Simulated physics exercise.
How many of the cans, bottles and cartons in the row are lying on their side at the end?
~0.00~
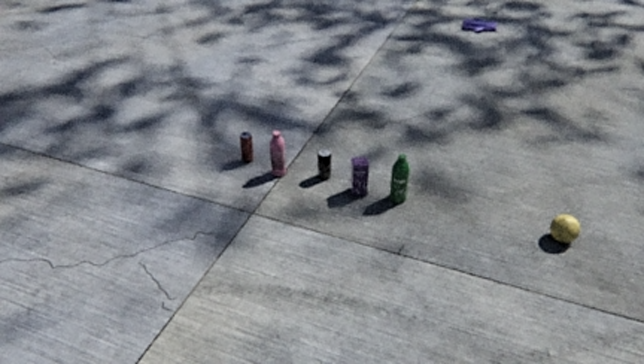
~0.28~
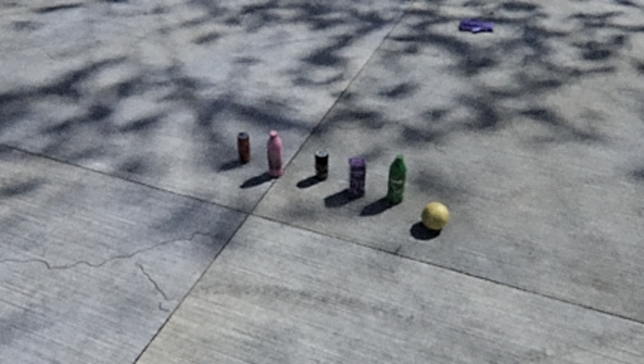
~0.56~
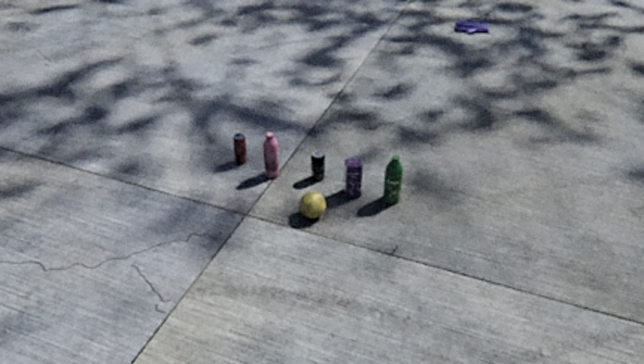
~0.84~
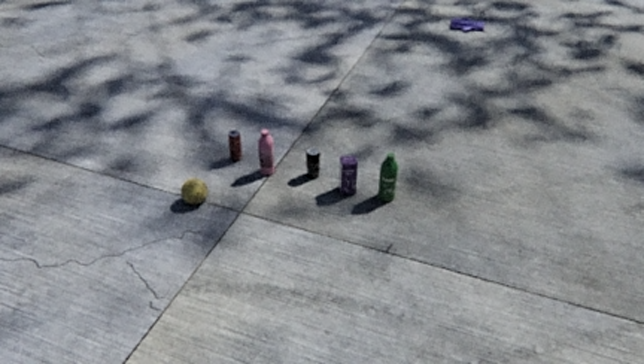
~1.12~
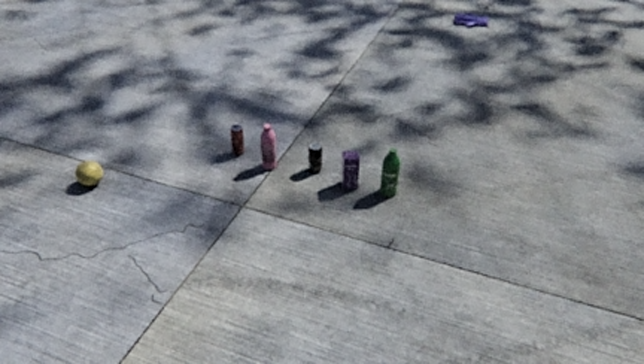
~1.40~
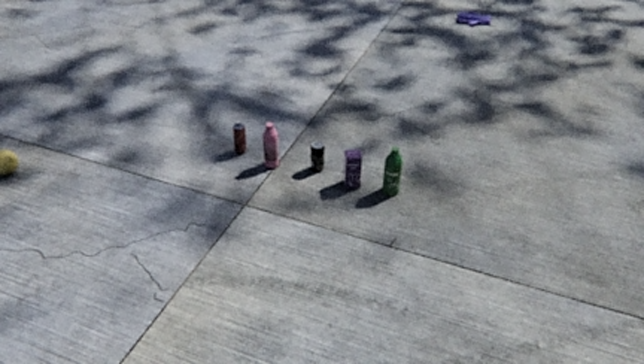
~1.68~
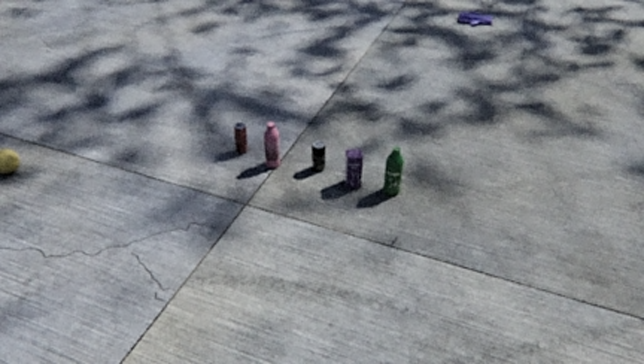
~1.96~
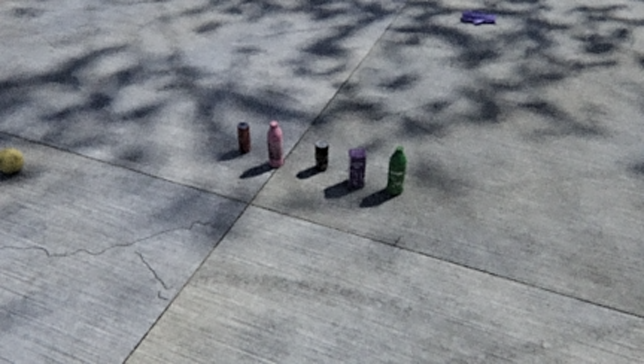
None of them are. The red can, pink bottle, black can, purple carton and green bottle all still stand upright after the yellow ball has rolled past.
